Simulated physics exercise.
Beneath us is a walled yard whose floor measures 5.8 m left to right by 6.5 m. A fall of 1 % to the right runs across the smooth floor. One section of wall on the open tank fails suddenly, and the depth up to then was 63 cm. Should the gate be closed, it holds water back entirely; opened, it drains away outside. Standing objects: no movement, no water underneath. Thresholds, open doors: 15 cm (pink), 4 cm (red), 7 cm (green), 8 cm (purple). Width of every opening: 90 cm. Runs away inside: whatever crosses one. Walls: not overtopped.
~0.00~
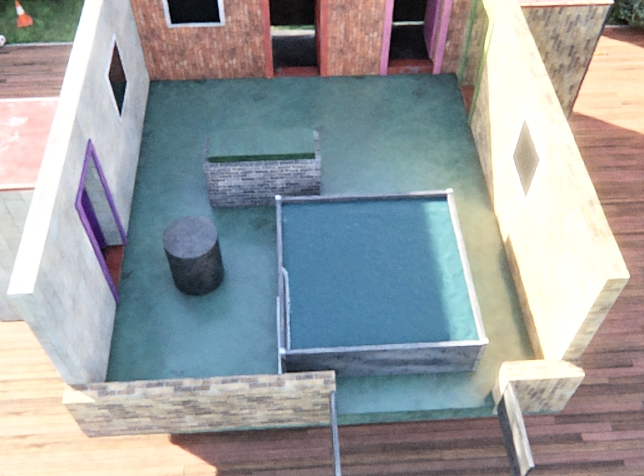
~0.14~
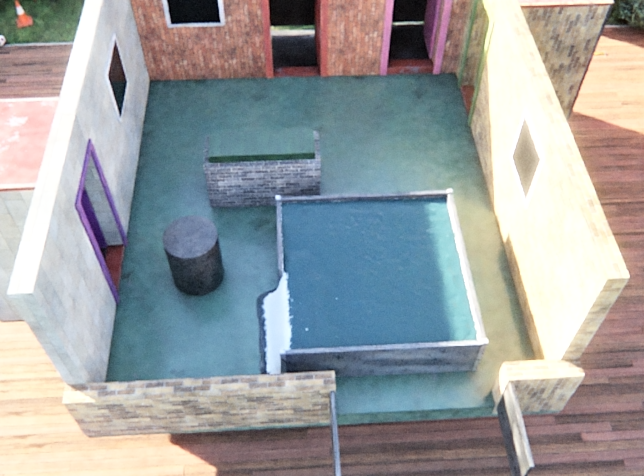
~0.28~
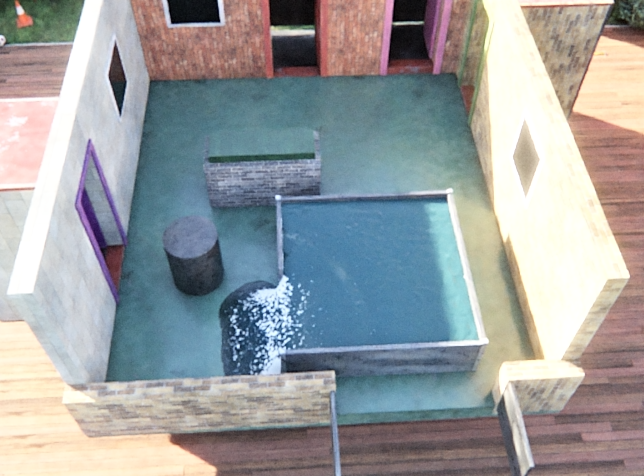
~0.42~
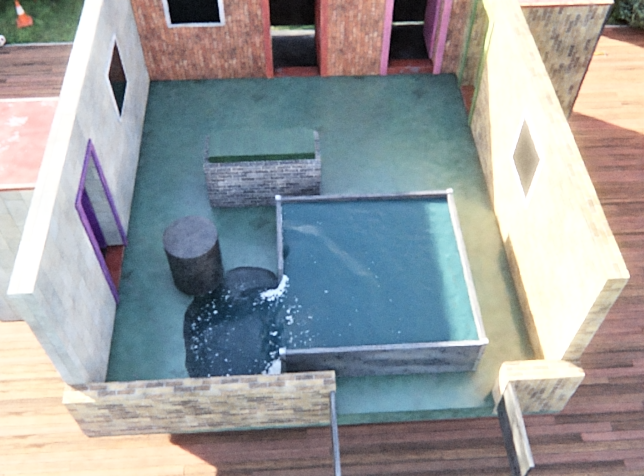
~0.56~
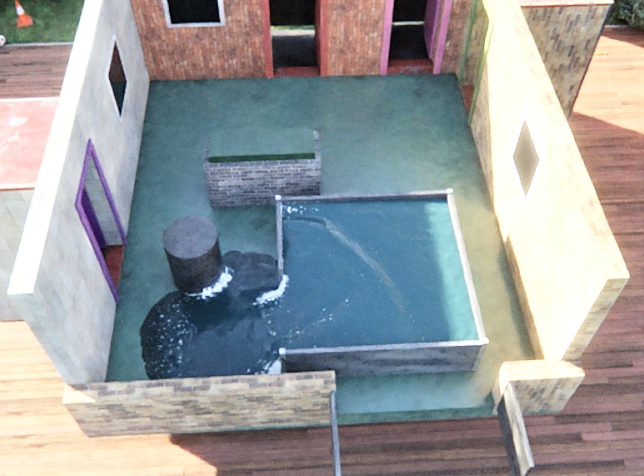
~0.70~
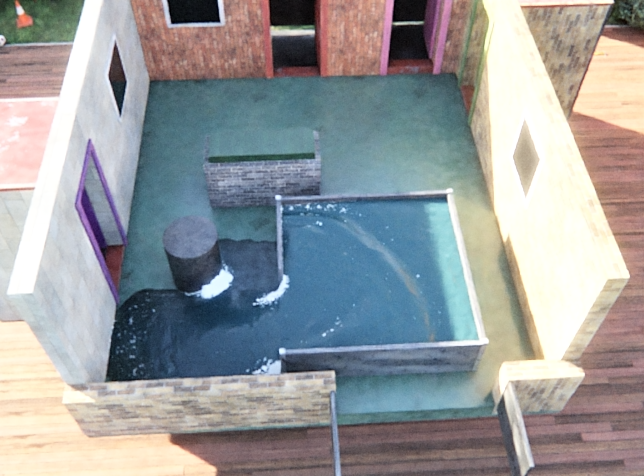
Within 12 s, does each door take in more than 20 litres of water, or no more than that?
In that time the pink door takes in no more, the red door takes in more, the green door takes in more, the purple door takes in more.
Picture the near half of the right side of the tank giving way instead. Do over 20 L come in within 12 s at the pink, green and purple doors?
Pink beyond, green beyond, purple short.
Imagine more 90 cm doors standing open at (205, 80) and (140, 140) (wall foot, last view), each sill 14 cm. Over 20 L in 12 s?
Result in order - more than that, then not enough.
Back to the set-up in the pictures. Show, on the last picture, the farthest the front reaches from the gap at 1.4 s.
Somewhere near pixel (127, 242).
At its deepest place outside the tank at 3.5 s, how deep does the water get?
36 cm or so.
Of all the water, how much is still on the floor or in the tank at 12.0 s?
About 84 per cent.
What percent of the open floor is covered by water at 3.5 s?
About 45 per cent.
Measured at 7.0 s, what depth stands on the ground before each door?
In centimetres, the pink door has 4, the red door 8, the green door 13 and the purple door 14.
After 1.4 s water covers 20 % of the floor and is deepest (53 cm) near (117, 407); pink door not reached, red door not reached, green door not reached, purple door 11 cm at the sill, 2 L in.
After 2.2 s water covers 25 % of the floor and is deepest (50 cm) near (117, 407); pink door not reached, red door not reached, green door not reached, purple door 21 cm at the sill, 18 L in.
After 3.5 s water covers 45 % of the floor and is deepest (36 cm) near (111, 346); pink door not reached, red door not reached, green door not reached, purple door 19 cm at the sill, 98 L in.
After 7.0 s water covers 90 % of the floor and is deepest (22 cm) near (256, 210); pink door 4 cm at the sill, 0 L in, red door 8 cm at the sill, 20 L in, green door 13 cm at the sill, 11 L in, purple door 14 cm at the sill, 209 L in.
After 12.0 s water covers 100 % of the floor and is deepest (15 cm) near (542, 386); pink door 12 cm at the sill, 0 L in, red door 5 cm at the sill, 44 L in, green door 13 cm at the sill, 132 L in, purple door 9 cm at the sill, 242 L in.
